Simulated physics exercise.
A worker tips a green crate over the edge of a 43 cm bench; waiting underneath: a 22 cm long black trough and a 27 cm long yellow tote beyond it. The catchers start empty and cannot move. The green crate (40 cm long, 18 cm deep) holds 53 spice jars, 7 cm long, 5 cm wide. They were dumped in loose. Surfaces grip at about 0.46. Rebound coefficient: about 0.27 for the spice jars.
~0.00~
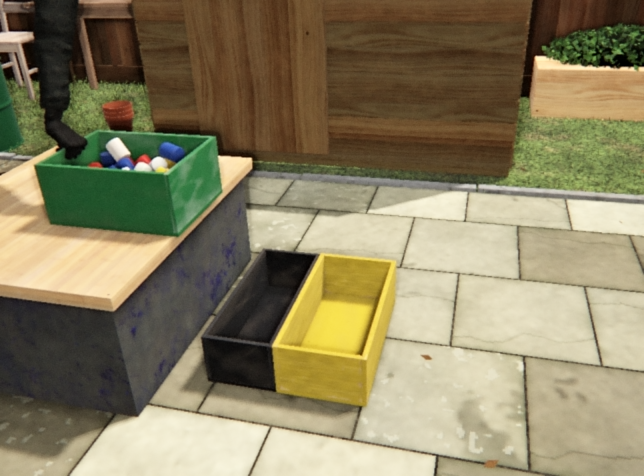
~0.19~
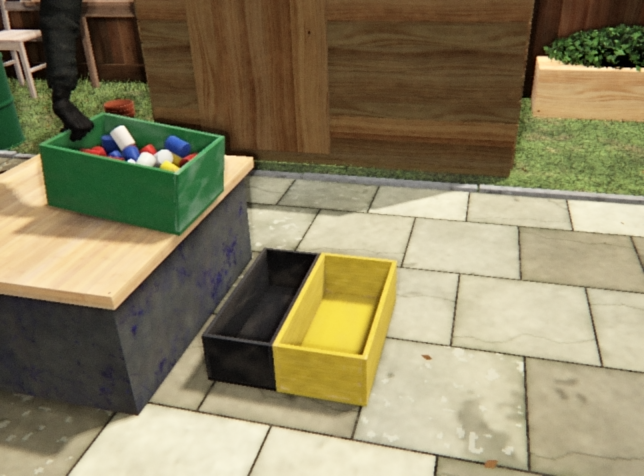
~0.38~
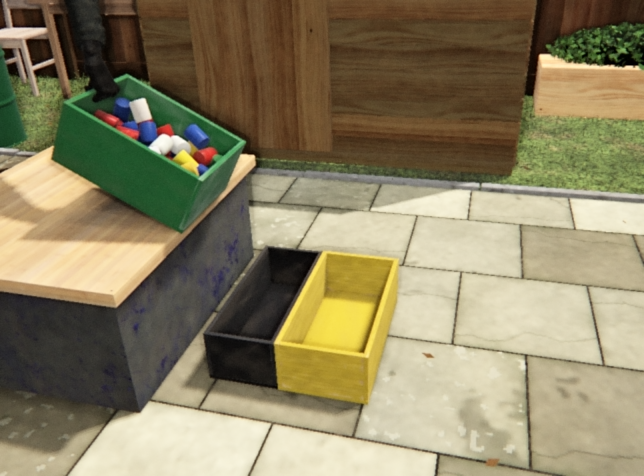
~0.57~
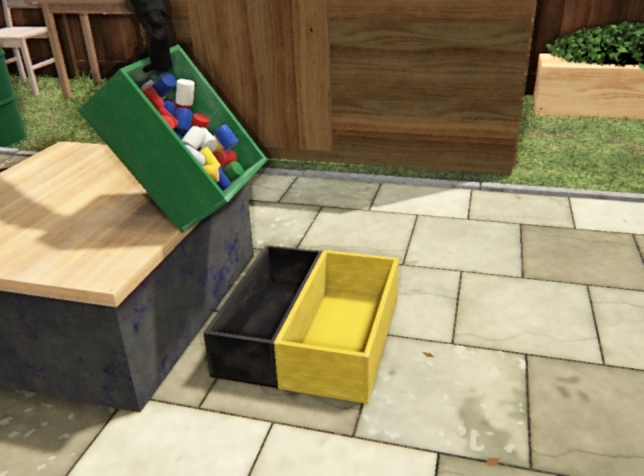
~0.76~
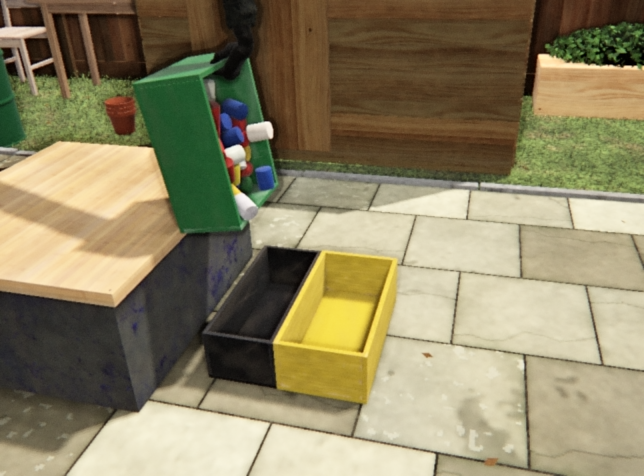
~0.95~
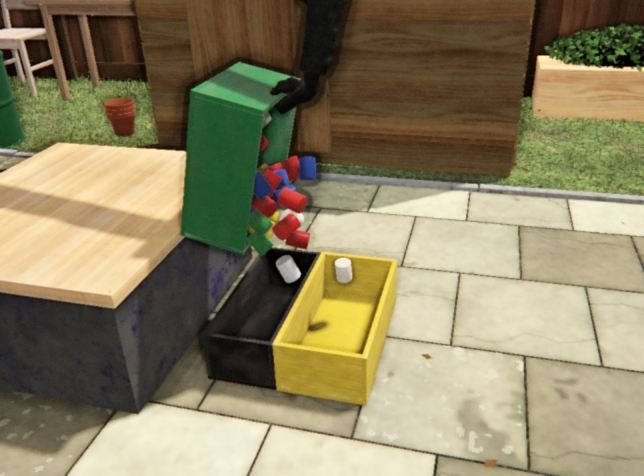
In the video, a dark arm tips a green crate of small, colourful jars rightward over the edge of a wooden-topped bench, rotating it past upright until jars tumble out above a black trough and yellow tote on the paving.
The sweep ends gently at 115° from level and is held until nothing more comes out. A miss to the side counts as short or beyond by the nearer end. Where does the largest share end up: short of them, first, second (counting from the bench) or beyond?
Look in the farther one, the yellow tote.
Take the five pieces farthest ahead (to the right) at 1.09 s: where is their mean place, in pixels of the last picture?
At about (358, 313).
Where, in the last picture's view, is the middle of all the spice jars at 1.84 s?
At about (330, 329).
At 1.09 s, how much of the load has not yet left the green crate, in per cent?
About 45 per cent.
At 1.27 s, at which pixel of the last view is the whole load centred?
Around (322, 313).
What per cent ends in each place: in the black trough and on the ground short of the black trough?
About 25 and 0 per cent.
After 1.09 s, tilt 113°; 23 still in the green crate, 1 in the black trough, 7 in the yellow tote and 22 in the air.
After 1.27 s, tilt 115°; 10 still in the green crate, 4 in the black trough, 26 in the yellow tote and 13 in the air.
After 1.52 s, tilt 115°; 1 still in the green crate, 10 in the black trough, 36 in the yellow tote and 6 in the air.
Final count (at 1.84 s), 13 in the black trough and 40 in the yellow tote.
